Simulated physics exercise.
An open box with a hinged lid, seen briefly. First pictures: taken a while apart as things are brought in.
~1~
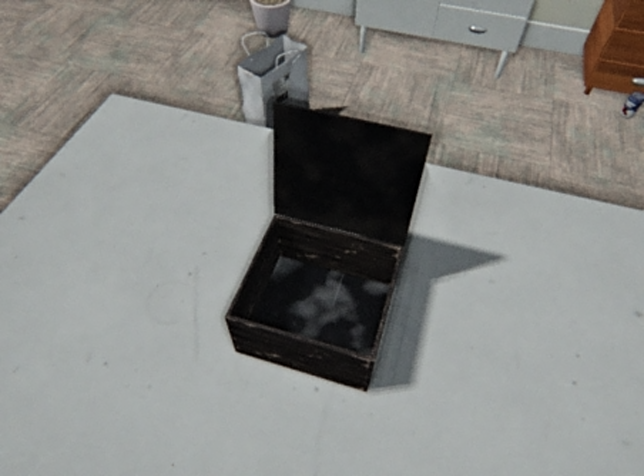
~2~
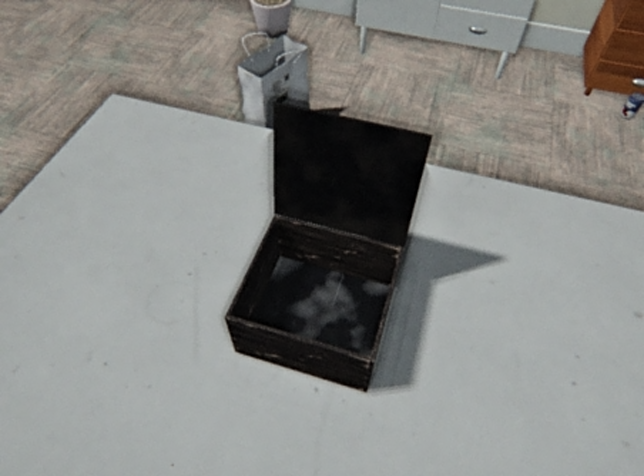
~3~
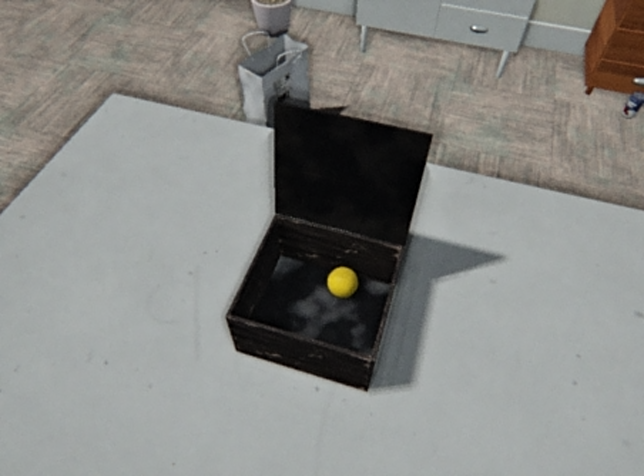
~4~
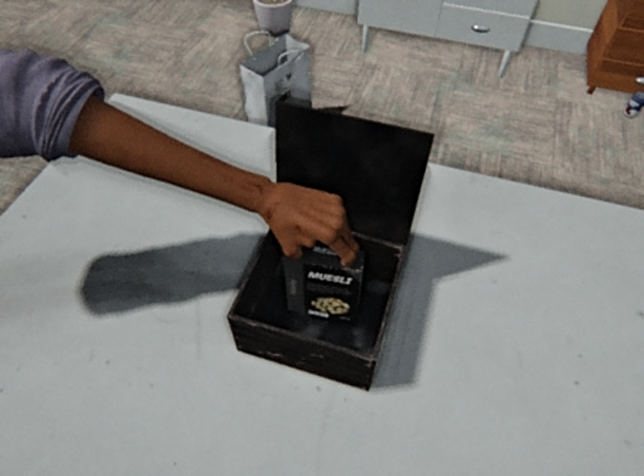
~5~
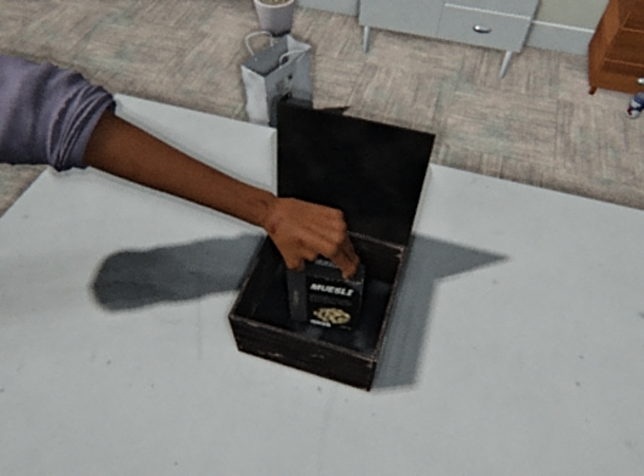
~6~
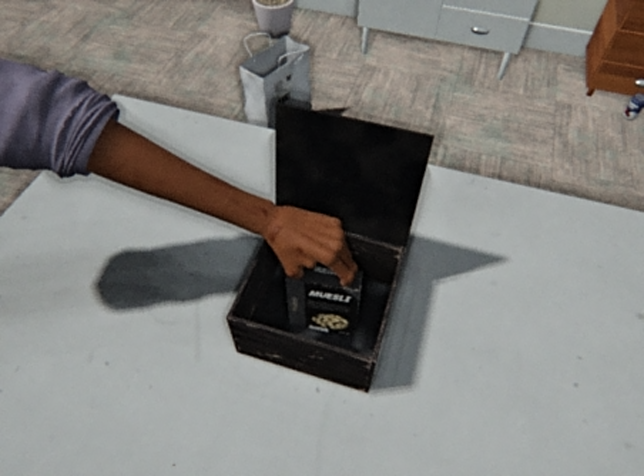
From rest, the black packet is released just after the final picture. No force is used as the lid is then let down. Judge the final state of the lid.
I expect the lid to fall short.
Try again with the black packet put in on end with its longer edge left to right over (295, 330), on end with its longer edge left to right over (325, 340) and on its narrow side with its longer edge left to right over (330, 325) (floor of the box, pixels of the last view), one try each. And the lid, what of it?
The first time it is kept open, the next time it is kept open, and the last time it goes down completely.
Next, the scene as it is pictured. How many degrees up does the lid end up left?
Angle above rim: About 20°.
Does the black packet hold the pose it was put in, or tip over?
Observation: It keeps the set orientation.
Then, 1.20 s after the last picture, lid starting down.
Then, 1.60 s after the last picture, lid 60° above the rim.
Then, 2.00 s after the last picture, lid 30° above the rim.
At rest, lid 22° above the rim; both in place. Seen from the same camera at the end, black packet near (324, 300).
